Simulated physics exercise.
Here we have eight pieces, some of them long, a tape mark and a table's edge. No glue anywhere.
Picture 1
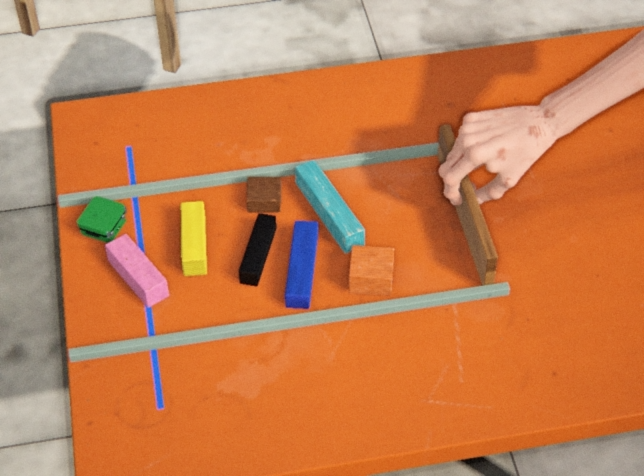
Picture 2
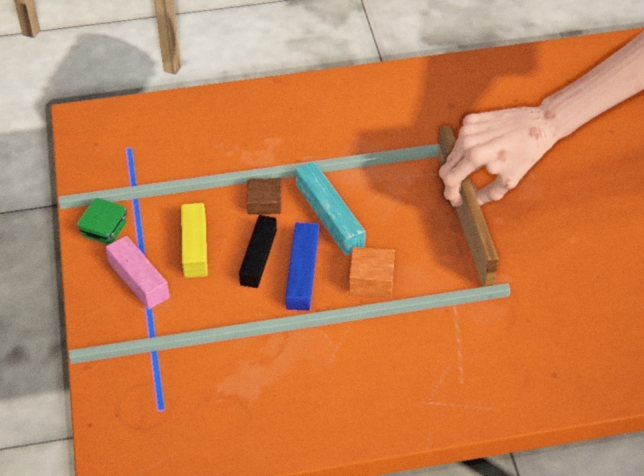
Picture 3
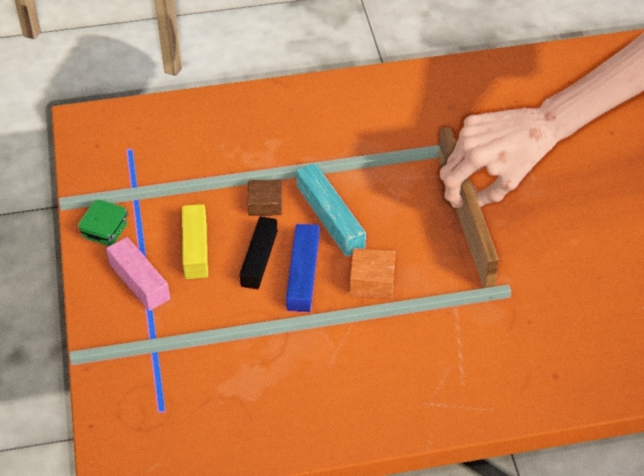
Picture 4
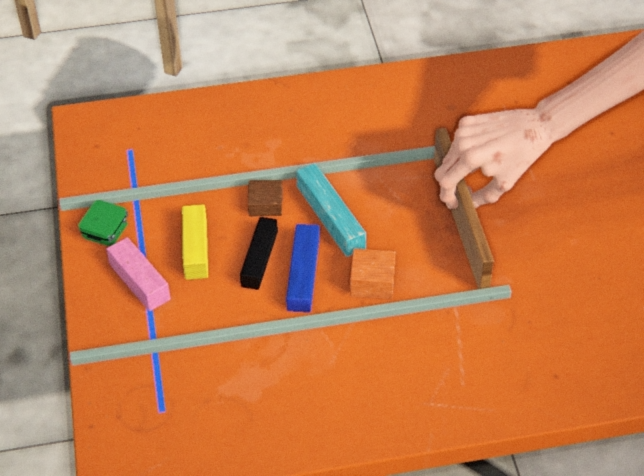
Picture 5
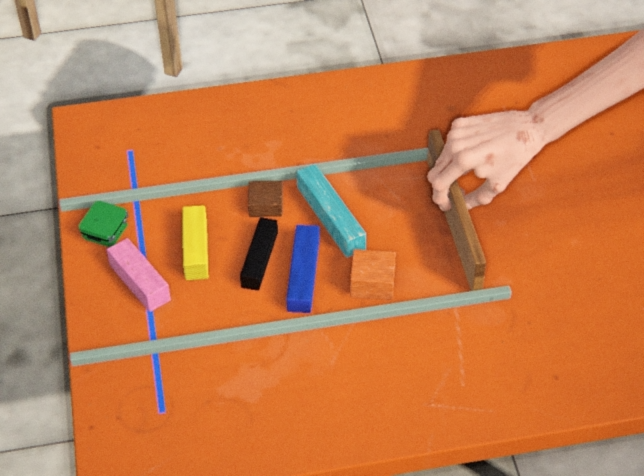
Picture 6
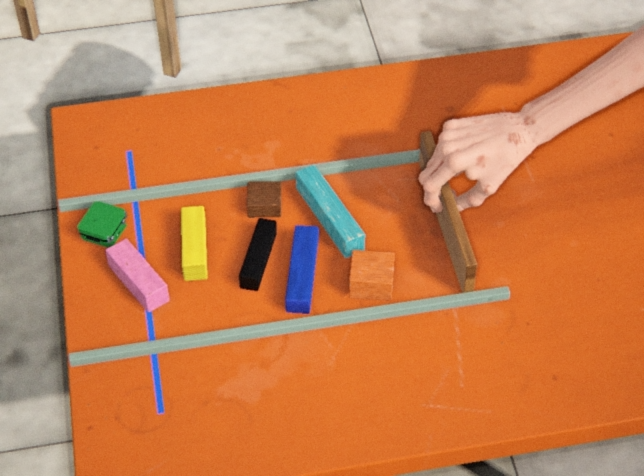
A hand gripping a wooden board at the right of an orange table held nearly still, then slid it slightly left toward the scattered colored blocks, which stayed where they were between two pale strips.
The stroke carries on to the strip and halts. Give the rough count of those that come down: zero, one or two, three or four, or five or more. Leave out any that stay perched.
In the end the number that fall off is one or two.
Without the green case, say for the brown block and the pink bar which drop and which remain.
The brown block does not fall; the pink bar comes down.
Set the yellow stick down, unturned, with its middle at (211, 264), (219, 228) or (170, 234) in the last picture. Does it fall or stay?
In turn it remains up; stays on; stays on.
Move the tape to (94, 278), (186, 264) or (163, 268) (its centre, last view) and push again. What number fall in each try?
The counts: 6, 0 and 0.
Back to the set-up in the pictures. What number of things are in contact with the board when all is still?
In contact: 2.
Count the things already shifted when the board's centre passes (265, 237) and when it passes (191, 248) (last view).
The counts are 6 and 8.
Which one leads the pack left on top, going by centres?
The yellow stick ends nearest.
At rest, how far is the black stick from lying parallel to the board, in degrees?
Some 20 degrees.
A little later, none off yet; green case at rest near (103, 226); pink bar at rest near (137, 275); yellow stick at rest near (194, 243).
Next, none off yet; green case at rest near (103, 226); pink bar moving near (128, 278); yellow stick shifted a little near (156, 242).
When it is over, the number that fall off is one or two; down, pink bar and green case.
